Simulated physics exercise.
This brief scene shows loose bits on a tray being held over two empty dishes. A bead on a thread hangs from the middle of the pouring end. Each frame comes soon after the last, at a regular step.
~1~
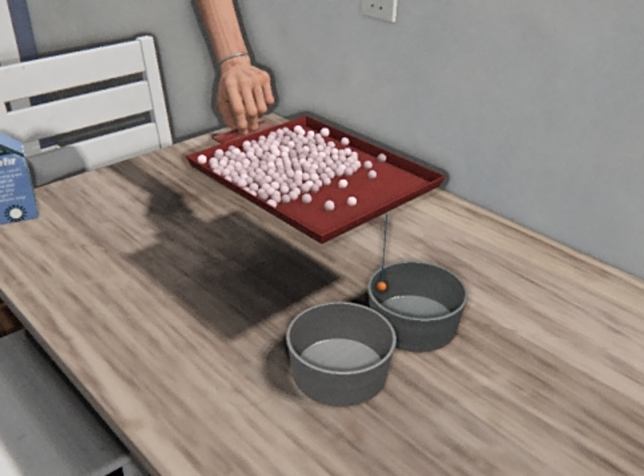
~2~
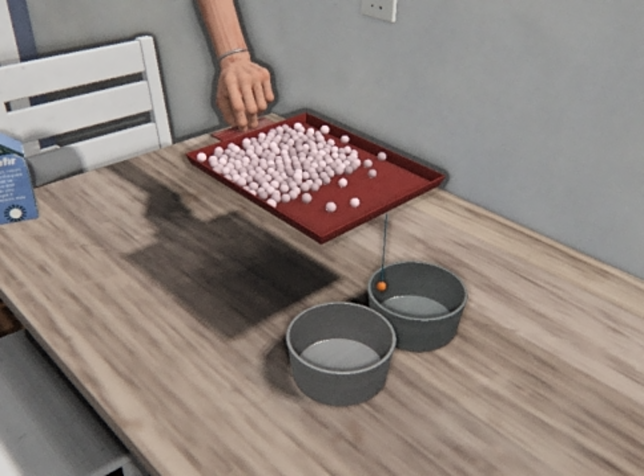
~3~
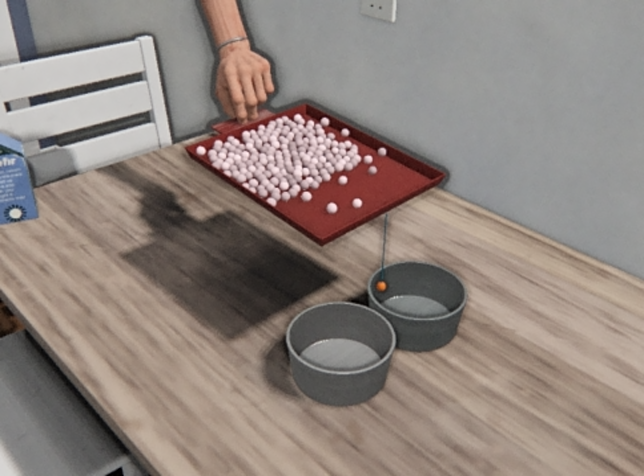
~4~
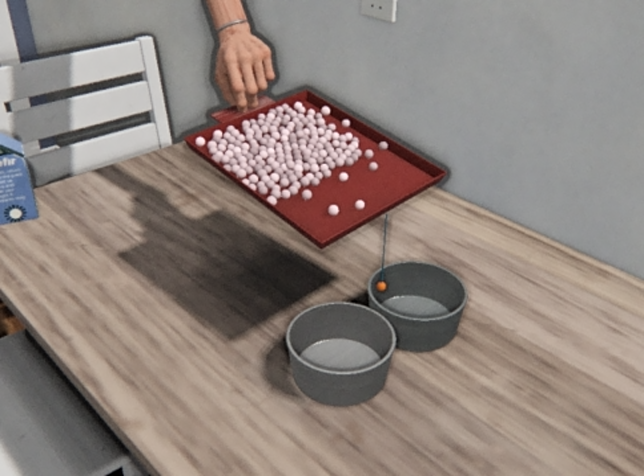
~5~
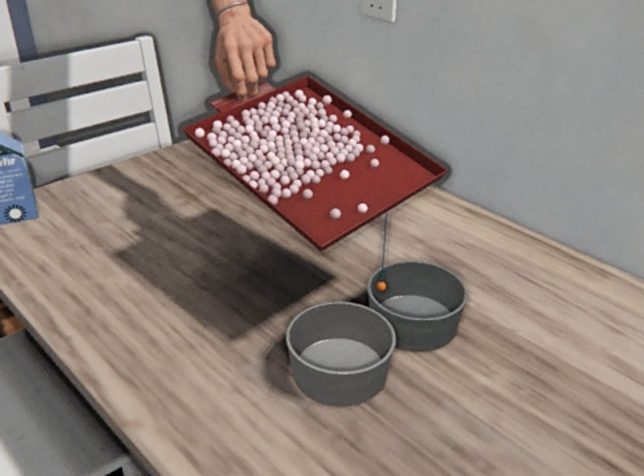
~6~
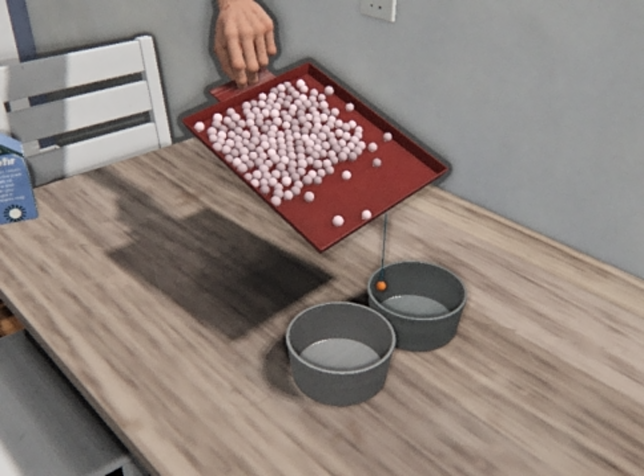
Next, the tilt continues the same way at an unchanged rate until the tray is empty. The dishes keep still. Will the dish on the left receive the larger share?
More will pour into the dish on the left side.
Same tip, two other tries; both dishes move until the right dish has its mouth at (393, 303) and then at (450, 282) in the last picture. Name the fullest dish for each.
In order of the tries: The dish on the left side, then the dish on the left side.
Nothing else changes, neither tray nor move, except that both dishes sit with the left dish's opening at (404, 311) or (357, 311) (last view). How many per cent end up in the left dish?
The first try gives 20 per cent, the second 40 per cent.
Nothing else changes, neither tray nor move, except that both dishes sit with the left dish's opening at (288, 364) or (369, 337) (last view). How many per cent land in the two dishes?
In order: 70 per cent and 70 per cent.
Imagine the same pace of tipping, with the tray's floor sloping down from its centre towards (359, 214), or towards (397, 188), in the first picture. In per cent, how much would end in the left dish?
First case: 50 %; second case: 0 %.
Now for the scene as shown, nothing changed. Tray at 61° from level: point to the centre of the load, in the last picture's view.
Around (341, 254).
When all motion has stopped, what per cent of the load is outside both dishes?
Around 20 %.
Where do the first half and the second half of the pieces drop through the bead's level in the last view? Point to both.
I'd put it at roughly (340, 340), and after that at roughly (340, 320).
Soon after the last picture, tray tipped steeply; about half on the tray; about a quarter in the left dish; a stray few in the right dish; a small part outside both; about a quarter in the air.
A little later, tray tipped right over; a stray few on the tray; most in the left dish; a stray few in the right dish; a small part outside both; a stray few in the air.
Later still, tray tipped past a quarter turn; most in the left dish; a stray few in the right dish; a small part outside both.
At rest, tray tipped past a quarter turn; most in the left dish; a stray few in the right dish; a small part outside both.
